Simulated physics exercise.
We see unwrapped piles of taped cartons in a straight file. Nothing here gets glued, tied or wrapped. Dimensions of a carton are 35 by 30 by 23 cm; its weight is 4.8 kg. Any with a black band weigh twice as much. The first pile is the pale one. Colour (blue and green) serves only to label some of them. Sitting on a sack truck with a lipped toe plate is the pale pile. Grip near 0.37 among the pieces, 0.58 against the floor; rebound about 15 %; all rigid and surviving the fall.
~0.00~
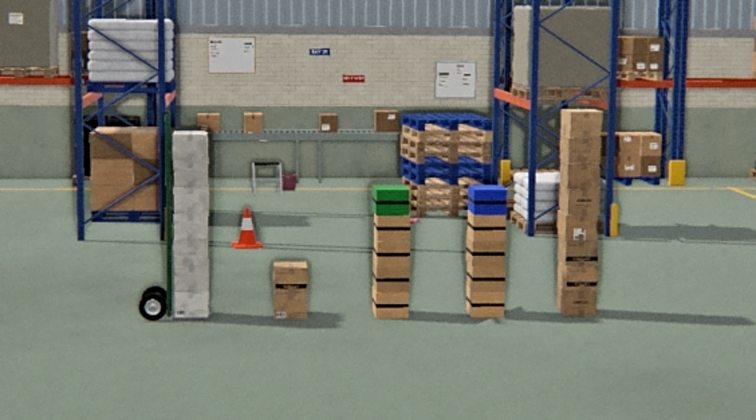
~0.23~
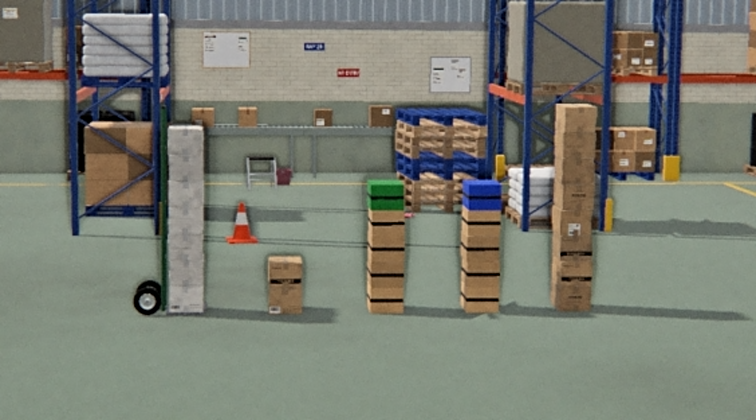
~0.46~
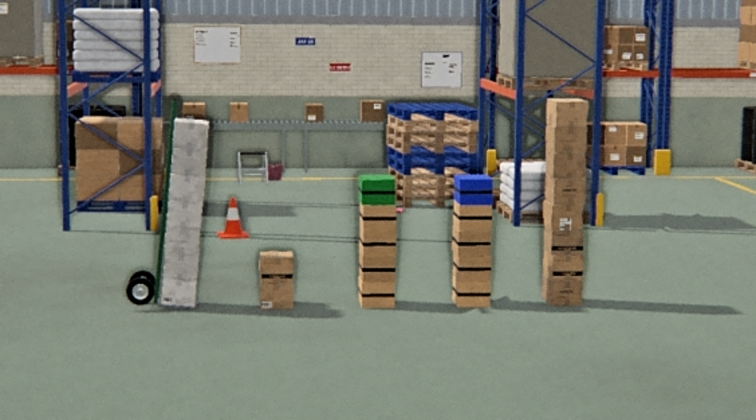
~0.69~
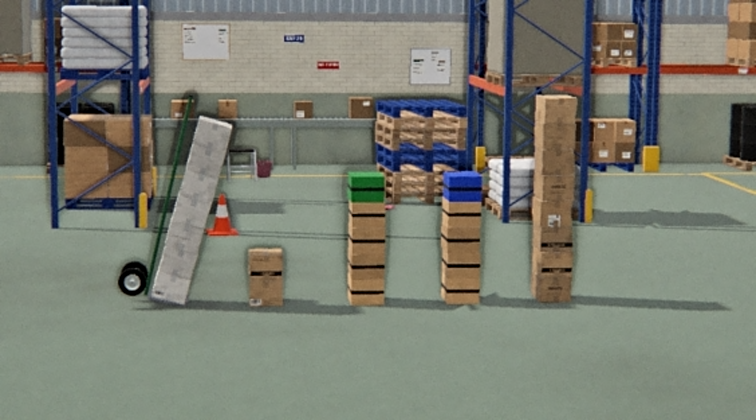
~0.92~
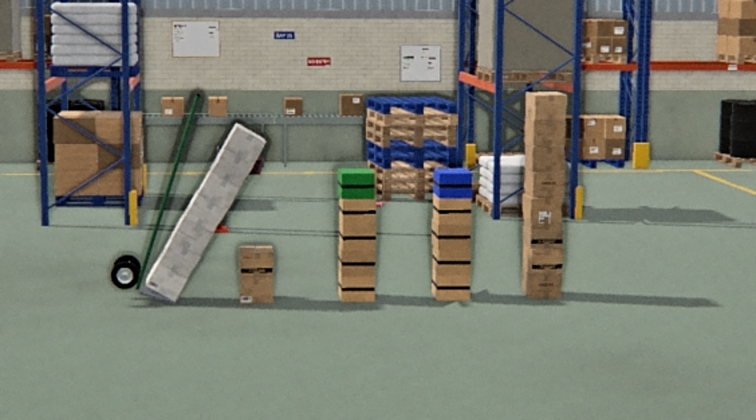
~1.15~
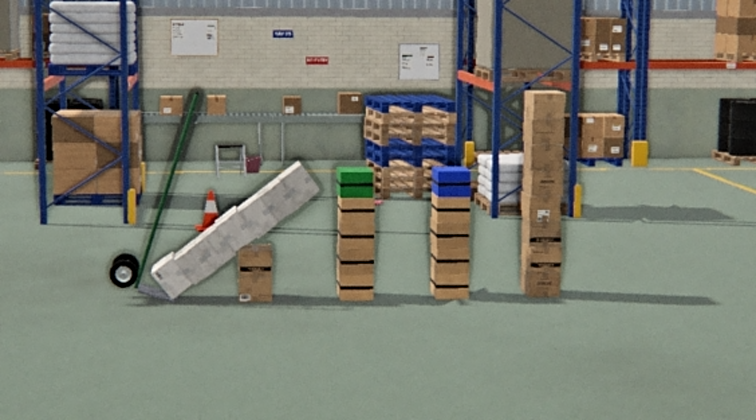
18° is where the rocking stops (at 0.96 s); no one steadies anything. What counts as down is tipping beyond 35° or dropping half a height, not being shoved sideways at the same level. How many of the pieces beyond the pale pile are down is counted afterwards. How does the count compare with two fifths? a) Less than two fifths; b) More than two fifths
Option a: Less than two fifths.
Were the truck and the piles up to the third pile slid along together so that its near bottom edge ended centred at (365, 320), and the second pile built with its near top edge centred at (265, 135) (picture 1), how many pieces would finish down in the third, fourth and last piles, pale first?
Pile by pile that makes third 5, fourth 4, last 6.
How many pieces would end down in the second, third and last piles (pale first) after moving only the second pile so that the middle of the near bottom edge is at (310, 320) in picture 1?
Then, pile by pile: Second 0, third 0, last 0.
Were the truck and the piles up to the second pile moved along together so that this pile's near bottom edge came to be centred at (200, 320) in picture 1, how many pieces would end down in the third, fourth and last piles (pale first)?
Down per pile: Third 0; fourth 0; last 0.
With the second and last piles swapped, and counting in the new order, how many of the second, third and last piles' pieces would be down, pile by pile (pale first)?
Second 8, third 5, last 1.
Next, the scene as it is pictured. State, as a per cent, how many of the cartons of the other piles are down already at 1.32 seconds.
By then 0 %.
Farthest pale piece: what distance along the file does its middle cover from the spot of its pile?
Distance: Near 150 cm.
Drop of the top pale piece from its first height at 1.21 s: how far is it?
The top piece is some 70 centimetres lower than at the start.
After 1.21 s, 7 of the pale pile down; none of the 20 other cartons down, 1 disturbed.
After 1.32 s, 7 of the pale pile down; none of the 20 other cartons down, 3 disturbed.
After 1.82 s, 7 of the pale pile down; none of the 20 other cartons down, 4 disturbed; green carton shifted 37 mm.
At rest (2.3 s), 7 of the pale pile down; none of the 20 other cartons down, 4 disturbed; green carton shifted 29 mm; blue carton unmoved. That is 0 per cent. As the last picture would show them, middles, green carton near (358, 182), blue carton near (451, 182).
